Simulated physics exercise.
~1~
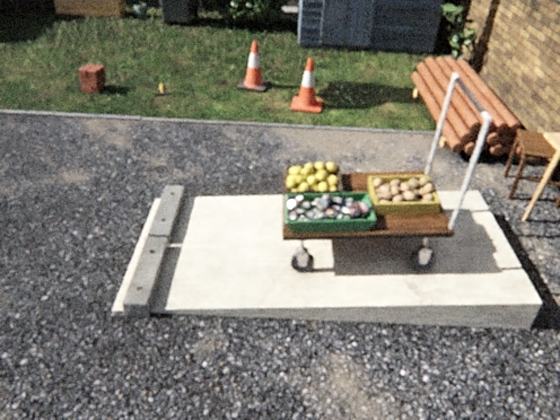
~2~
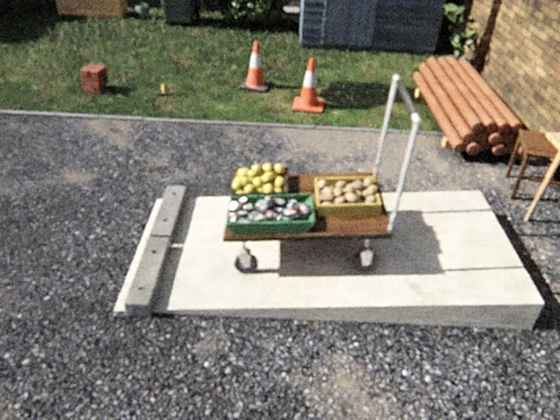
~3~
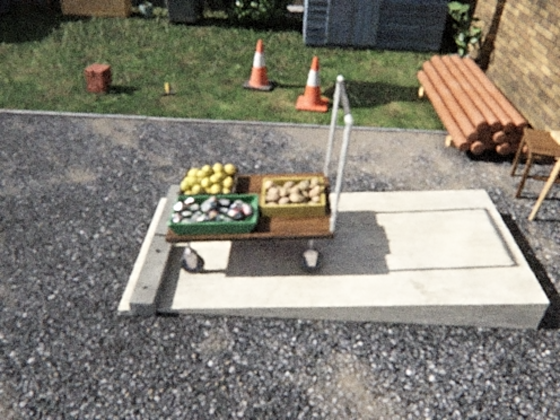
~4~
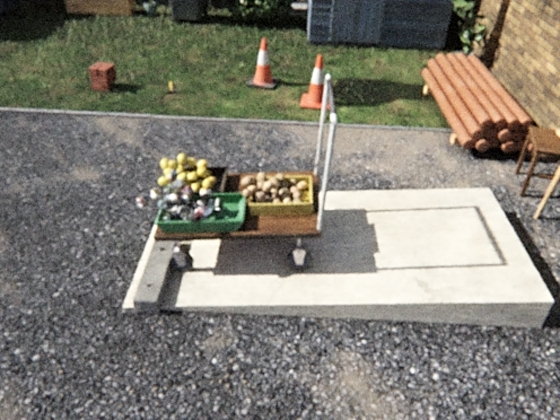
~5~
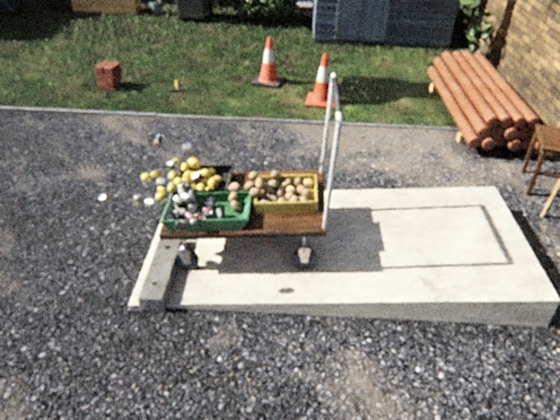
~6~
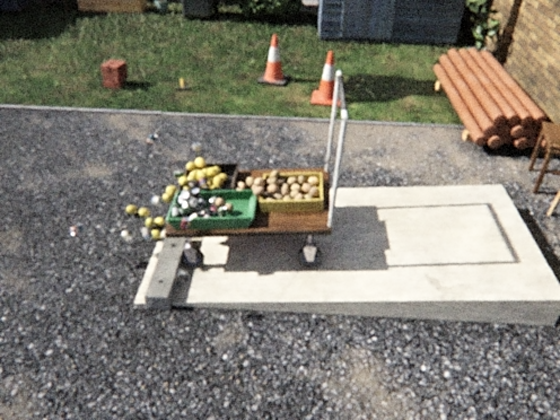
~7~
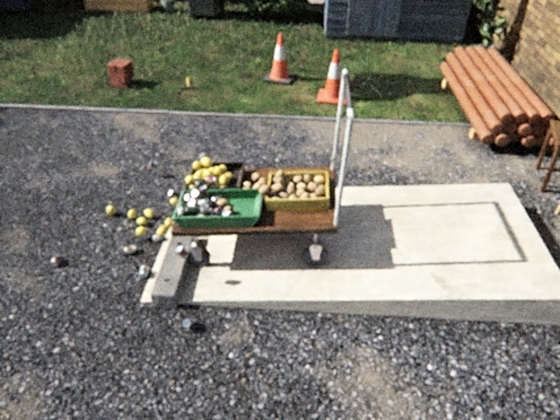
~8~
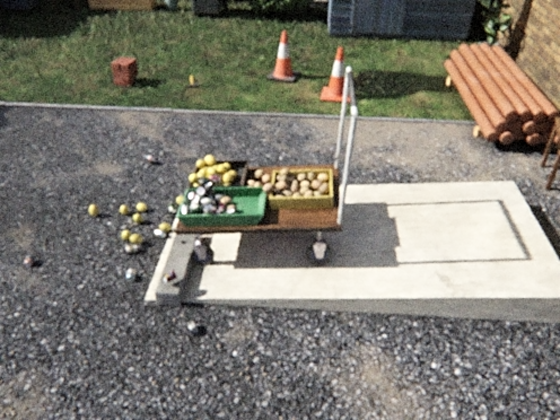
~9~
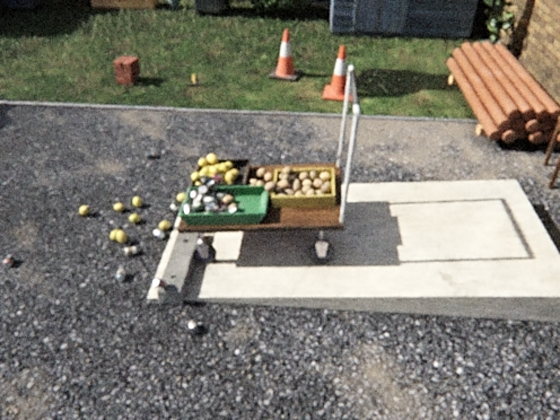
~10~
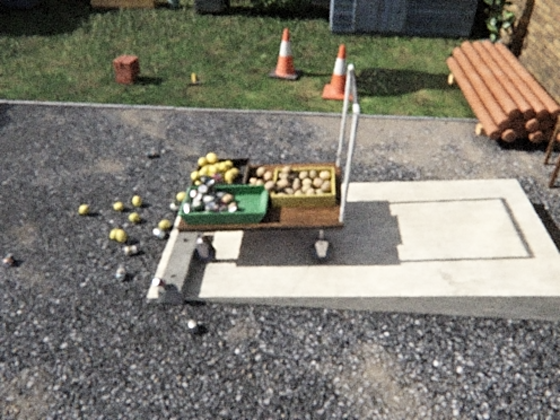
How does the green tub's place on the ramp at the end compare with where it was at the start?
At the start the green tub is around the middle of the ramp, well short of the low step. By the end it is further left, at the lower end of the ramp and right beside the step.
